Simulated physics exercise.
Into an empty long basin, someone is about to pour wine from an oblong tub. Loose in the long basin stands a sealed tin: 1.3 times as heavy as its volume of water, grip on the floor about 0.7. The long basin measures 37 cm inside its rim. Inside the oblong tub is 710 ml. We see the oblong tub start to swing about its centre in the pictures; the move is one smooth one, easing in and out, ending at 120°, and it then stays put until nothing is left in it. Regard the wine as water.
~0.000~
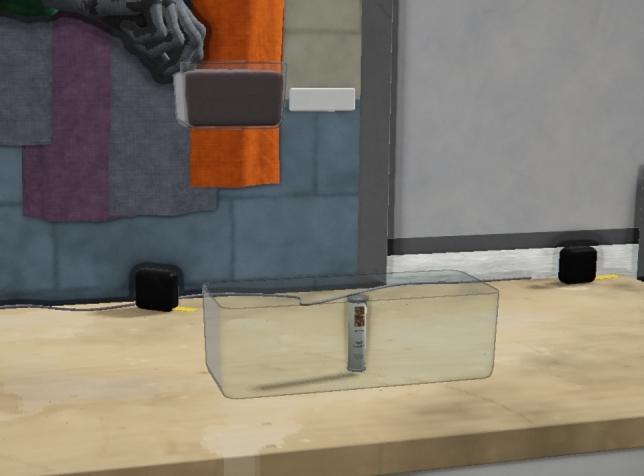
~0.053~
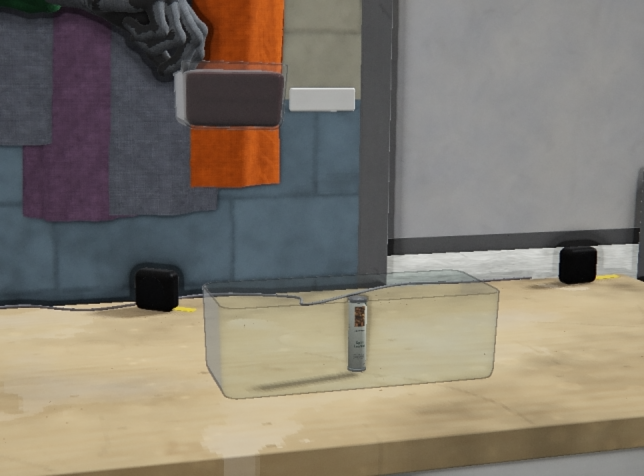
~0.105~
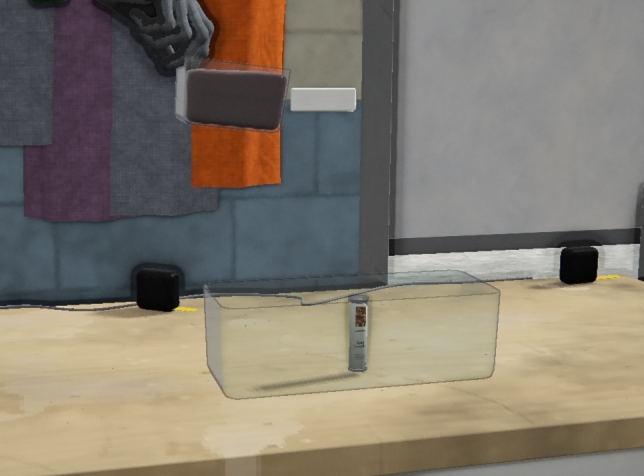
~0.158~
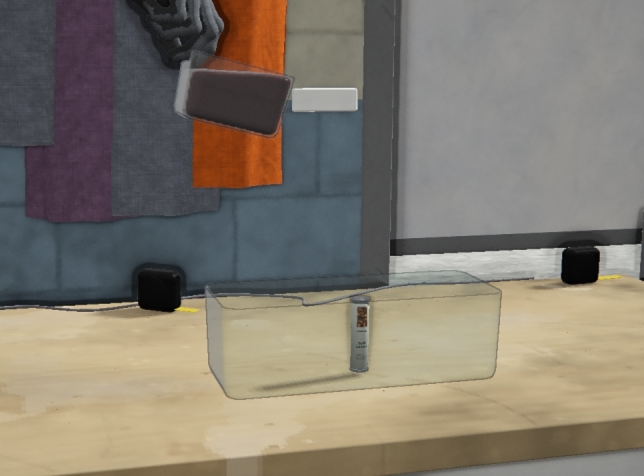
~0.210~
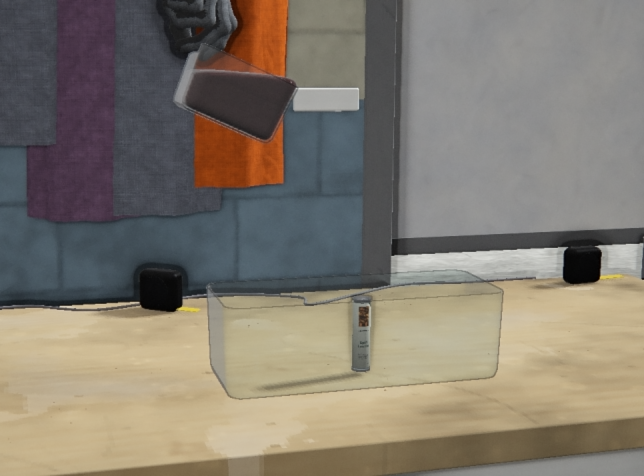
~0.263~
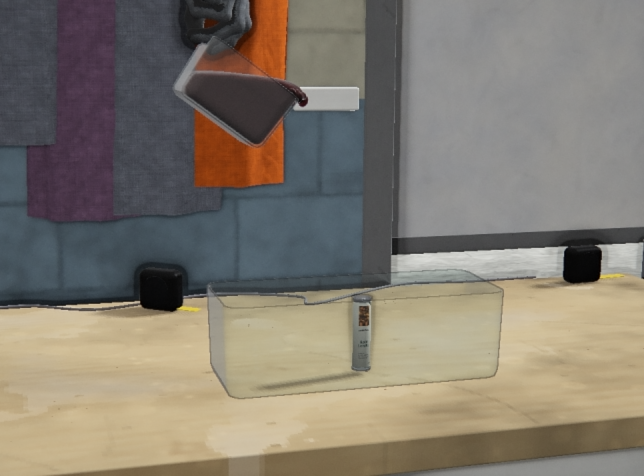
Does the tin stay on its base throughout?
No, it goes down.
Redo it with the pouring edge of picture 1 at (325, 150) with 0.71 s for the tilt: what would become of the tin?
Then it stays up.
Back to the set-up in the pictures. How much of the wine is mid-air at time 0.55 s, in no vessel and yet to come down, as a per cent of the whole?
Around 64 in a hundred.
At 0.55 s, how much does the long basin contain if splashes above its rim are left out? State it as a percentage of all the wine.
Near 20 in a hundred.
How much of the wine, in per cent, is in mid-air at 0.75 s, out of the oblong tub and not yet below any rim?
About 10 per cent.
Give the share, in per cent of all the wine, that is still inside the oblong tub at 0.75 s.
Close to 1 percent of the total.
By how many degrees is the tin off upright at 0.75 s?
Measured tilt, approx.: 5 degrees.
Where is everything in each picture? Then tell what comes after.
In the first picture, it leans 0°; its right rim is at (279, 64); the wine meets the walls at (179, 72) and (276, 73); the long basin's rim runs from (211, 297) to (480, 282); the tin's top is at (358, 301).
In the second picture, it leans 2°; its right rim is at (280, 66); the wine meets the walls at (179, 72) and (276, 73).
In the third picture, it leans 6°; its right rim is at (283, 70); the wine meets the walls at (182, 71) and (279, 75).
In the fourth picture, it leans 14°; its right rim is at (287, 78); the wine meets the walls at (186, 72) and (284, 77).
In the fifth picture, it leans 24°; its right rim is at (290, 88); the wine meets the walls at (188, 73) and (285, 81); 2 per cent is over the edge.
In the sixth picture, it leans 36°; its right rim is at (290, 100); the wine meets the walls at (185, 75) and (281, 89); 7 per cent is over the edge.
By 0.55 s the tilt is 105° and 16 per cent is still to pour; the tin stands where it began.
By 0.75 s the tilt is 120° and 1 per cent is still to pour; the tin stands 1 cm from where it began.
By 0.97 s the tilt is 120° and 0 per cent is still to pour; the tin lies on its side.
By 1.21 s the tilt is 120° and 0 per cent is still to pour; the tin lies on its side.
At rest the tin lies on its side.
